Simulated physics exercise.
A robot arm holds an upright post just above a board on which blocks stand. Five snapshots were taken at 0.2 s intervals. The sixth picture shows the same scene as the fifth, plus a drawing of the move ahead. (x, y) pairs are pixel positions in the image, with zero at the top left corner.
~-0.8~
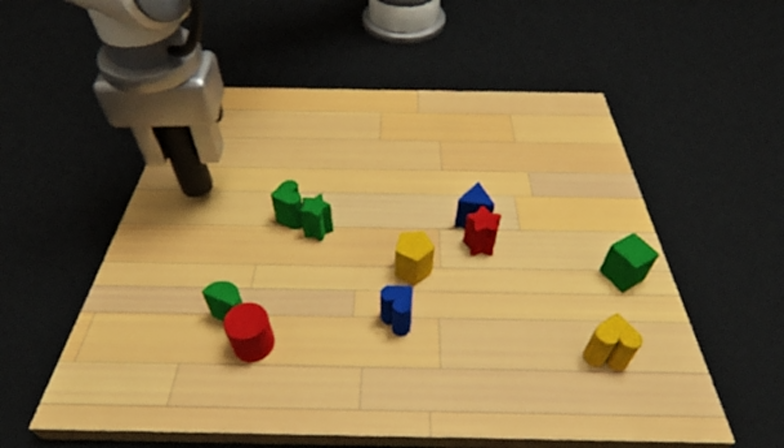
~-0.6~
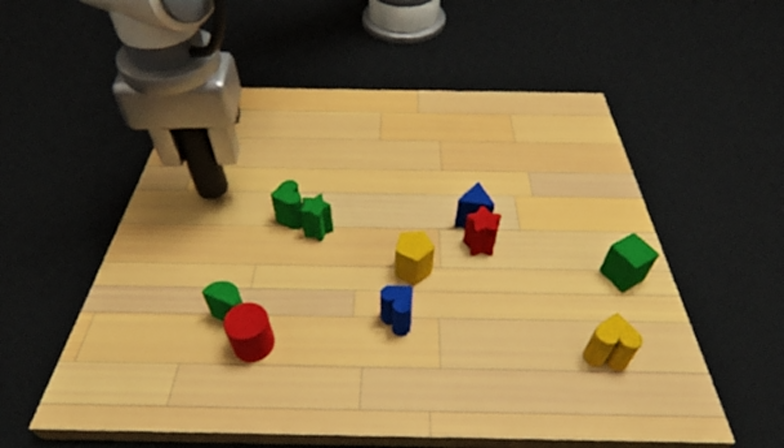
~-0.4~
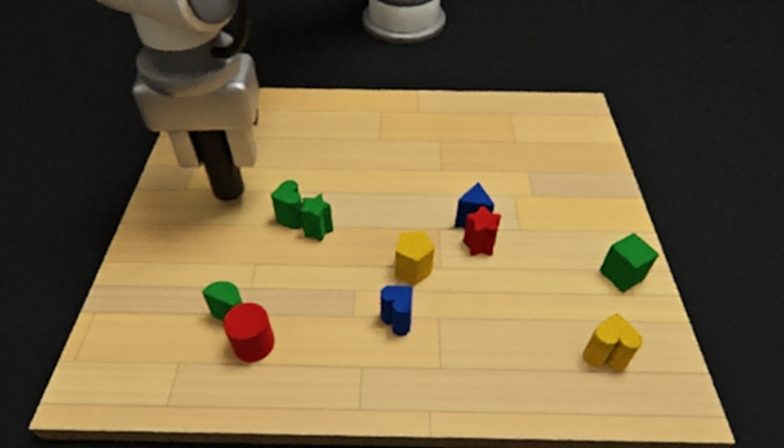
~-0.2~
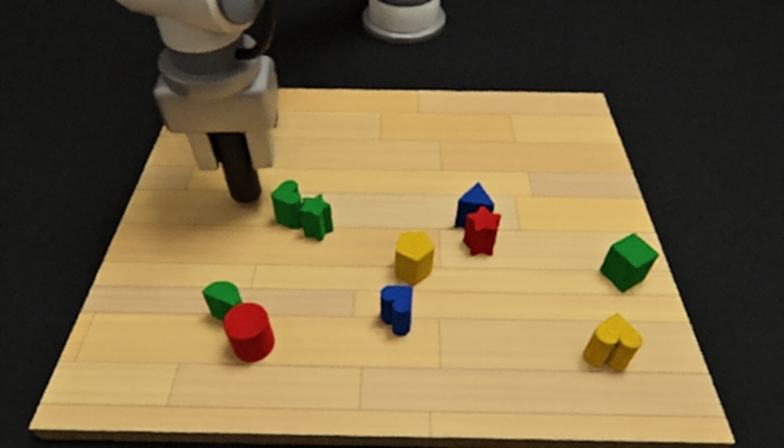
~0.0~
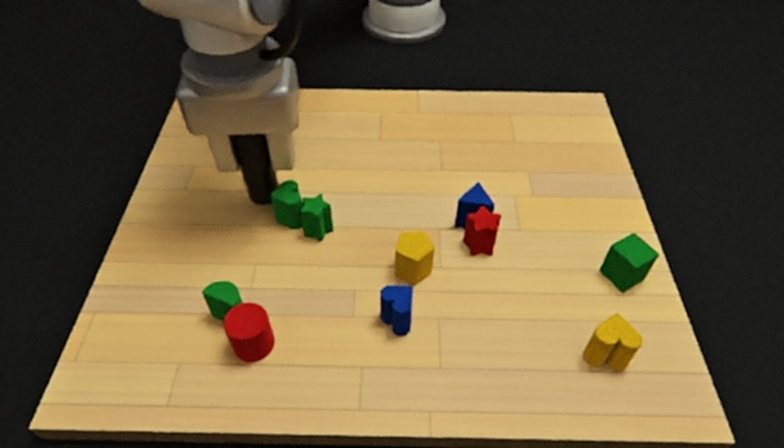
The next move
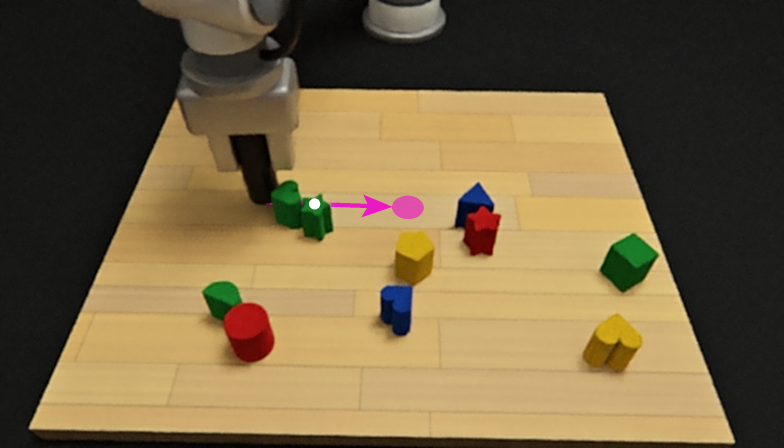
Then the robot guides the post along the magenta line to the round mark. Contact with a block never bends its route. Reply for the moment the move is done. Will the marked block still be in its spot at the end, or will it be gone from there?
Moved off its spot.
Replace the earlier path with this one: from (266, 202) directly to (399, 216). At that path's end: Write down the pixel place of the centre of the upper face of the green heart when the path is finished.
It ends at (305, 202).
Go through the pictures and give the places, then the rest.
Tip of the post at (198, 188), middles of tops, green heart at (287, 191), green star at (315, 204), blue triangle at (477, 195), in the first picture.
Post at (213, 189), nothing pushed, in the second picture.
Post at (229, 191), nothing pushed, in the third picture.
Post at (247, 193), nothing pushed, in the fourth picture.
Post at (265, 195), green heart at (287, 191), green star at (315, 204), blue triangle at (477, 195), in the fifth picture.
The line goes from (266, 202) directly to (408, 207); the dot is on the green star.
On the path given first. One third of the way, post at (313, 197); green heart at (302, 199), turned 60° clockwise; green star at (321, 210).
Two thirds of the way, post at (361, 199); green heart at (302, 199), turned 65° clockwise; green star at (321, 210).
At the end, post at (408, 200); green heart at (302, 199), turned 65° clockwise; green star at (321, 210); blue triangle unmoved.
